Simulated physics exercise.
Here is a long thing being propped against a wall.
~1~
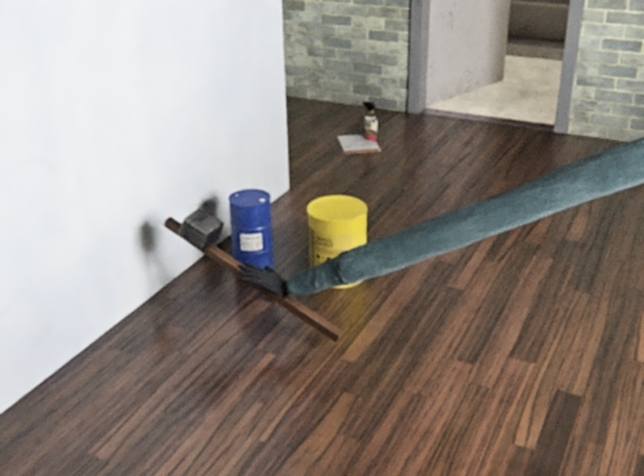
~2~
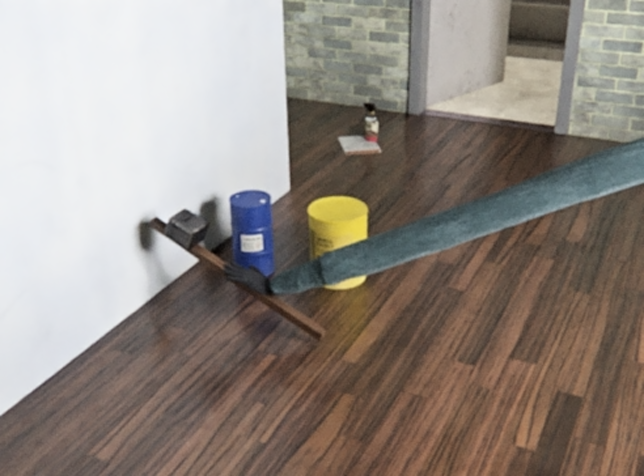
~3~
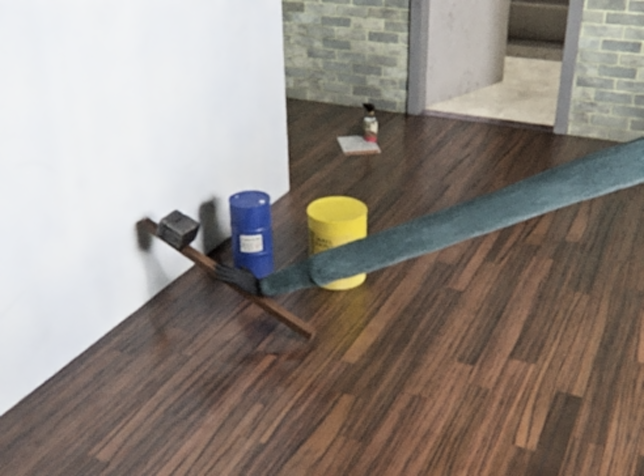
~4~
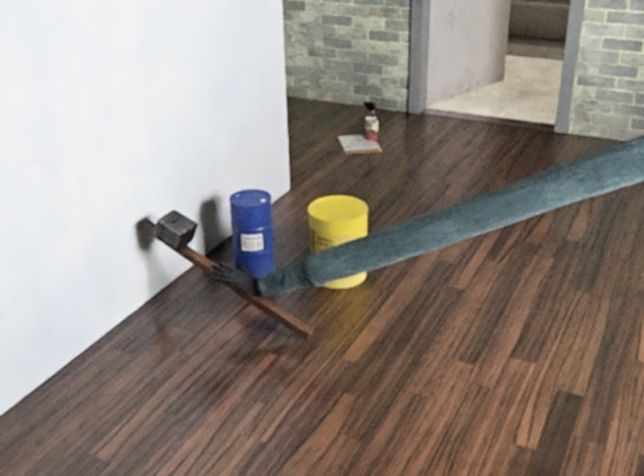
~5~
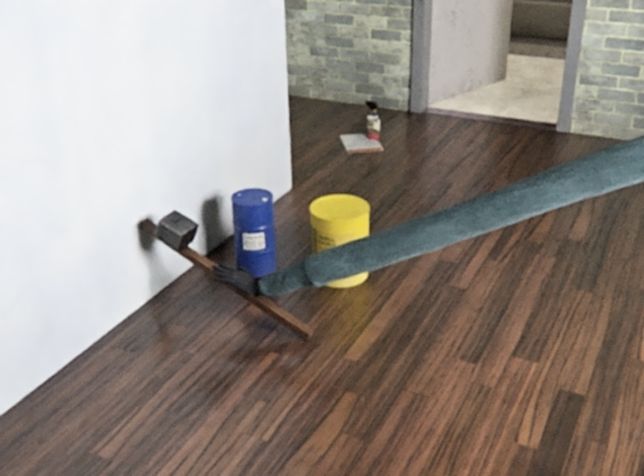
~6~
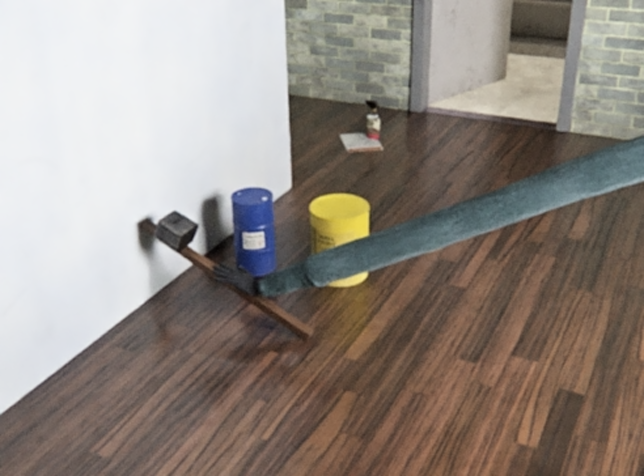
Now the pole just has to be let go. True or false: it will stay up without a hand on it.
False.
Then, 0.30 s on from there, brown pole sunk by 17° near (234, 305).
Then, 0.50 s on from there, brown pole sunk by 24° near (236, 314).
In the end, moved from the start, brown pole; the other 2 unmoved. At the end, from the last picture's camera, brown pole near (236, 316). The pole gives way.
